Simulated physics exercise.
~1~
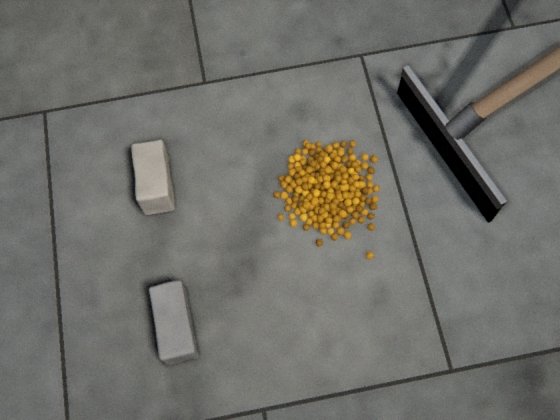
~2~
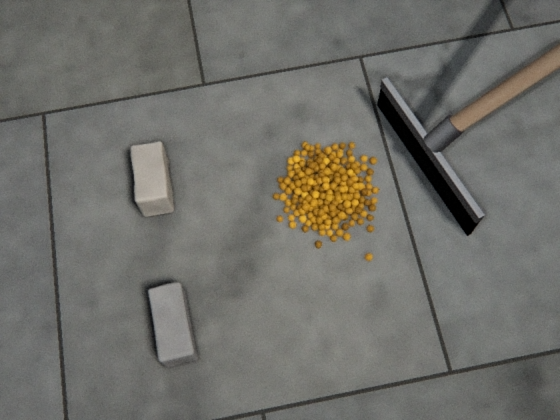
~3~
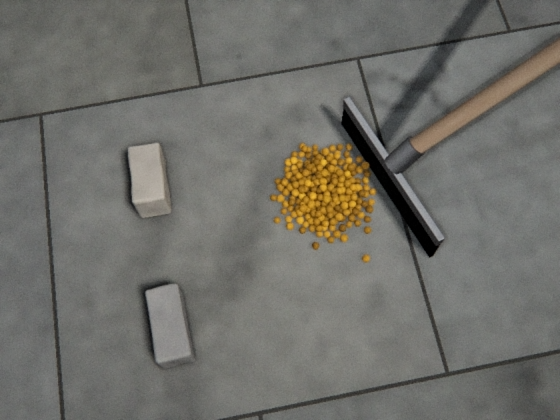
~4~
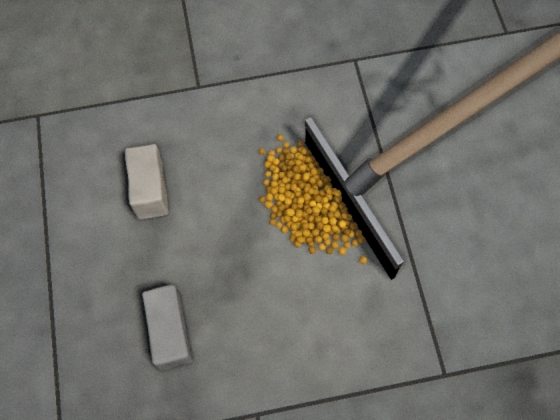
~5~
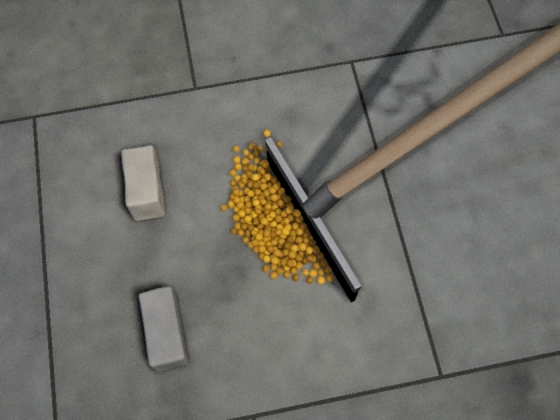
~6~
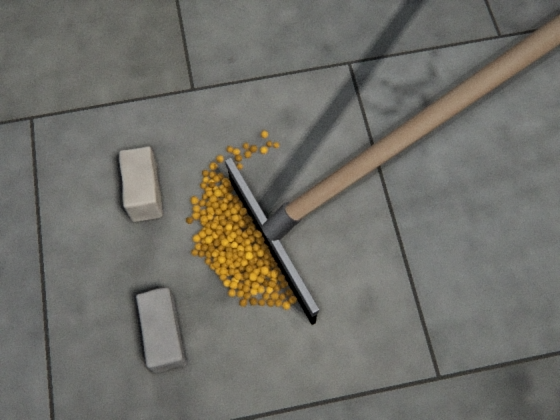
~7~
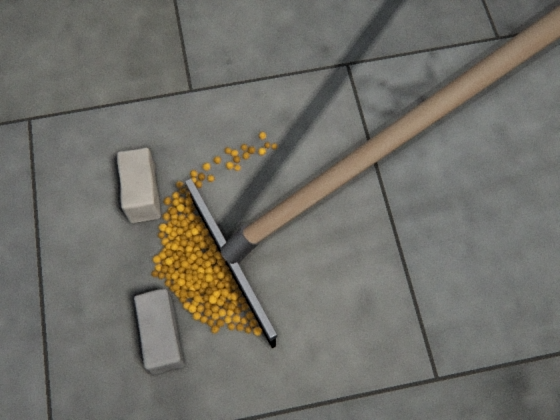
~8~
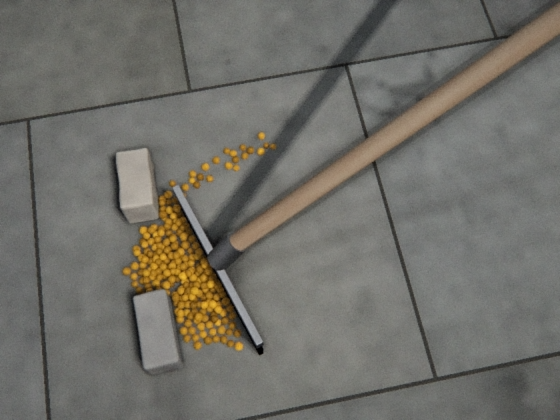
A squeegee with a wooden handle slides left and slightly down across grey paving, pushing a heap of yellow kernels toward two pale blocks. It stops with most kernels packed against the blocks, some entering the gap between them, and a few left trailing behind.
